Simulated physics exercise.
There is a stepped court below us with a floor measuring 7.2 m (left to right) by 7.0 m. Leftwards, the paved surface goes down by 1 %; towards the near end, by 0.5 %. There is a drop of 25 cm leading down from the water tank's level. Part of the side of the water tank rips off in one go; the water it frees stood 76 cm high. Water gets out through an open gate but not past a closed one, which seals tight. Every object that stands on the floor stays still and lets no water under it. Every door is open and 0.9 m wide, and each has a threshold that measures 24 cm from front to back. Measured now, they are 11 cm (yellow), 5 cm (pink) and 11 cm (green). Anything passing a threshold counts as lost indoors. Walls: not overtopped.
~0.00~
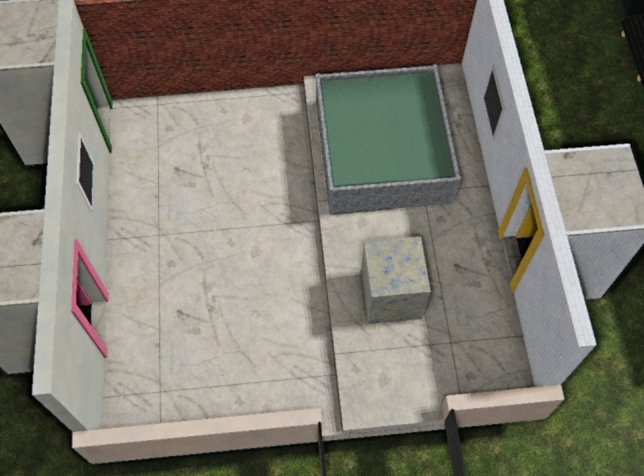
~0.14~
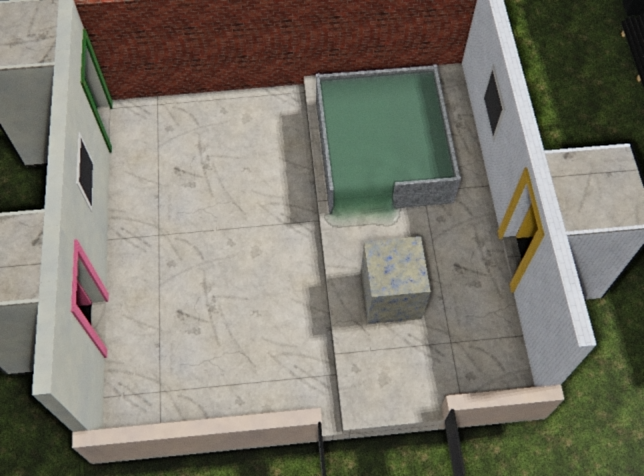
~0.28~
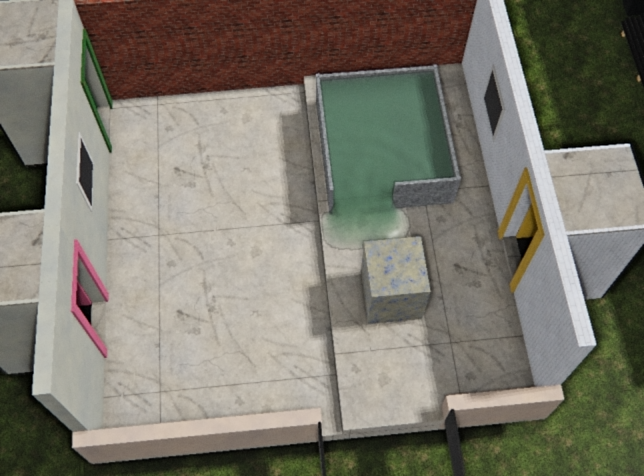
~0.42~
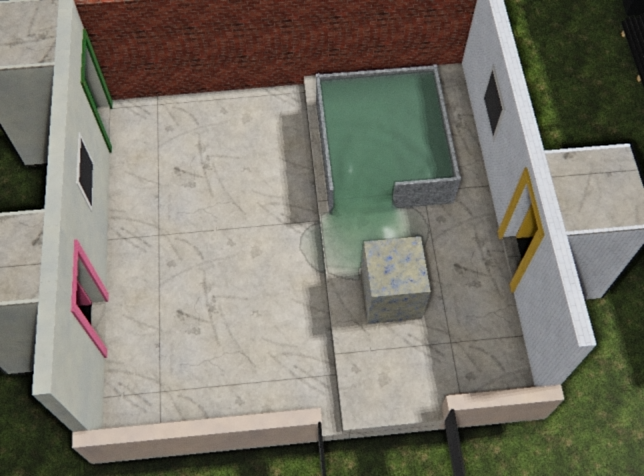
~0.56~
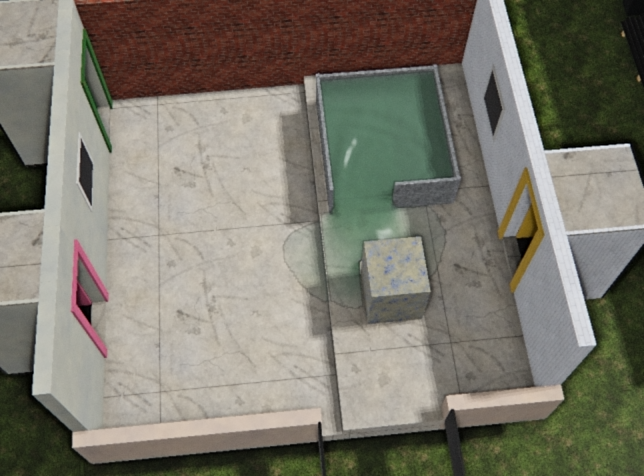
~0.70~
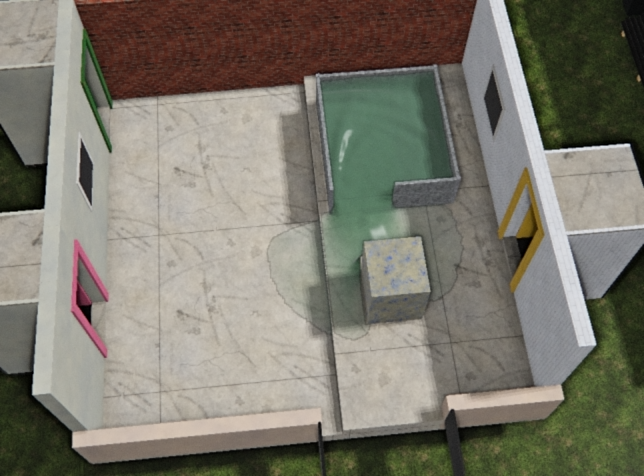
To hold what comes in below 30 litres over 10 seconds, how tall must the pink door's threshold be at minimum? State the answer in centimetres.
About 13 cm.
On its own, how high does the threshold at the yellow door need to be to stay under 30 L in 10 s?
Yellow door, minimum about 17 cm.
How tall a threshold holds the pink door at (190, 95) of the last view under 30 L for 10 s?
Roughly 7.0 cm.
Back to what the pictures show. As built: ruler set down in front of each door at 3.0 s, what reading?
The yellow door has 20 cm, the pink door 7 cm and the green door 0 cm.
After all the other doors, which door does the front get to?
Answer: Green.
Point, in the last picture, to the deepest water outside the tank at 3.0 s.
Around (115, 431).
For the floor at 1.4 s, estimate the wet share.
I'd say near 25 percent is wet.
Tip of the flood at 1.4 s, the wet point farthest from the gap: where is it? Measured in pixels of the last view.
In the last picture, around (278, 426).
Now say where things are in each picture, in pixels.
The first picture shows the water tank at (385, 128) is whole and still, 76 cm deep; the pink door at (91, 303) is dry.
In the second picture, the front is at (384, 222), 0.3 m from the gap at (362, 202); 0.3 m2 of floor is wet, 76 cm left at the back.
In the third picture, the gap is at (362, 202), the front 0.8 m out at a hidden place; the back of the water tank holds 76 cm.
In the fourth picture, the front is at (355, 276), 1.3 m from the gap at (362, 203); 2.3 m2 of floor is wet, 76 cm left at the back.
In the fifth picture, the front is at (344, 302), 1.8 m from the gap at (362, 203); 3.4 m2 of floor is wet, 76 cm left at the back.
In the sixth picture, the gap is at (362, 202), the front 2.4 m out at (348, 334); the back of the water tank holds 70 cm; 3.2 m in a straight line remain to the pink door at (91, 303).
After 1.4 s water covers 25 % of the floor, deepest (56 cm) near (366, 263); it has not reached the pink door.
After 3.0 s water covers 50 % of the floor, deepest (45 cm) near (115, 431); 7 cm at the pink door, 2 litres in over its 5 cm threshold.
After 10.0 s water covers 95 % of the floor, deepest (14 cm) near (107, 311); 14 cm at the pink door, 213 litres in over its 5 cm threshold.
At the pink door as built, the water arrived by 2.8 s and peaked near 17 cm at 3.6 s.
Run again over the same 10 s with other heights there, 73 litres in over 10.5 cm, 19 litres over 14 cm. The limit of 30 litres is kept from about 13 cm up.
